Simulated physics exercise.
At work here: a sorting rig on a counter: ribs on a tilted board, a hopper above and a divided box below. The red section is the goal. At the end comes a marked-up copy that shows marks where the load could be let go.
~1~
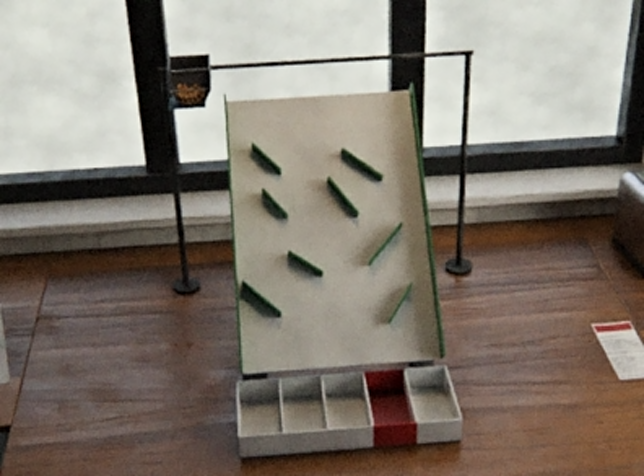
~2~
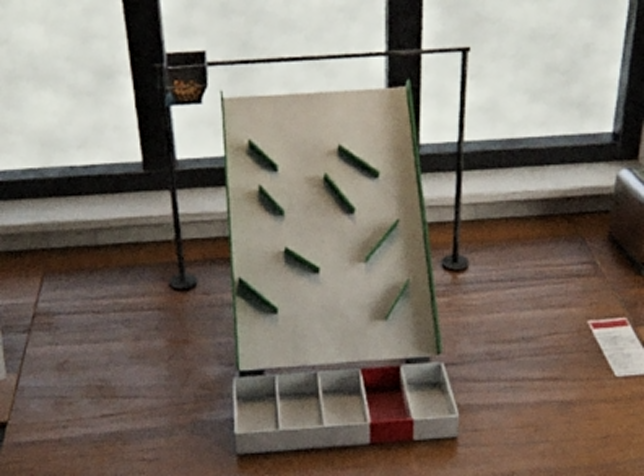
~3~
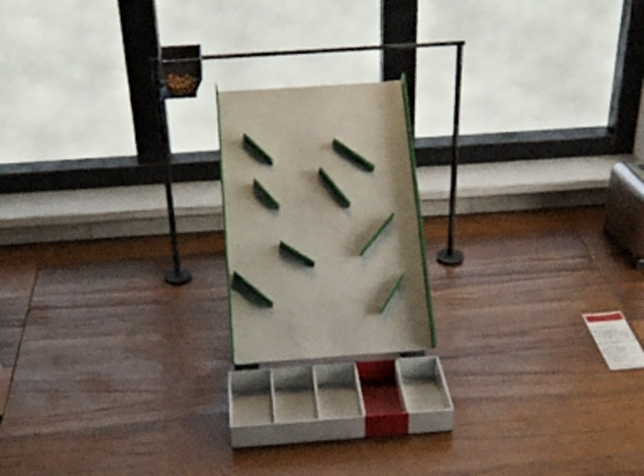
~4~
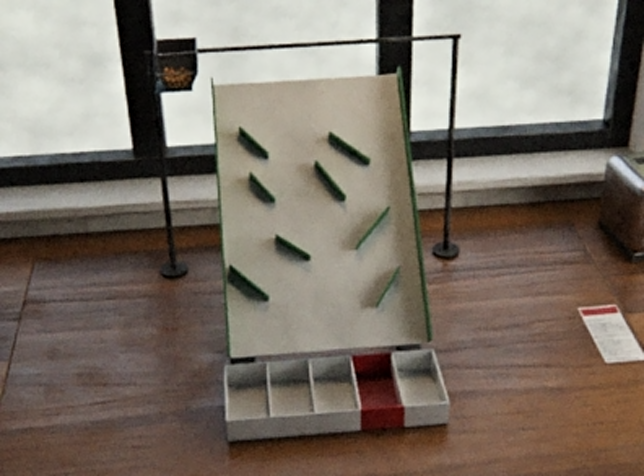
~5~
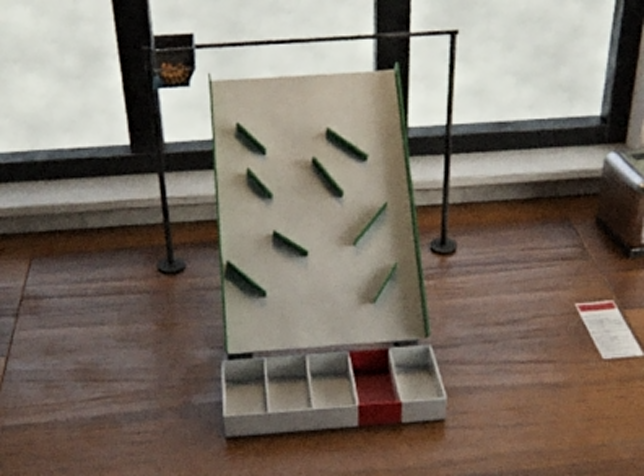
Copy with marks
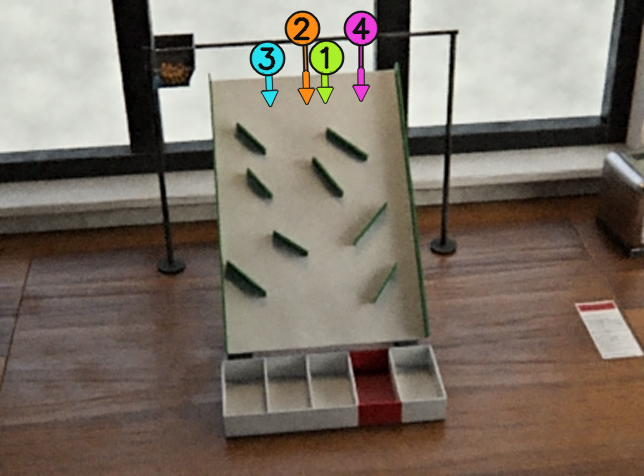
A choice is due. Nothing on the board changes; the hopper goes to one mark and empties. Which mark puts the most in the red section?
Choose 3.
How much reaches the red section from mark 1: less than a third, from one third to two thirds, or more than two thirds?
Mark 1 gives less than a third.
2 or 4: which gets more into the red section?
It is 2.
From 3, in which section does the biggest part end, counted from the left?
It is the fourth one.
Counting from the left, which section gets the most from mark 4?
It is the fifth one.
On the marked copy, mark 1 meets the board at (325, 97); mark 2 meets the board at (306, 98); mark 3 meets the board at (270, 100); mark 4 meets the board at (361, 95).
For mark 1, about a quarter in the red section, about half in other sections, about a quarter outside the box.
For mark 2, about a quarter in the red section, about two thirds in other sections, a small part outside the box.
For mark 3, about half in the red section, about a quarter in other sections, about a quarter outside the box.
For mark 4, a small part in the red section, about two thirds in other sections, about a quarter outside the box.
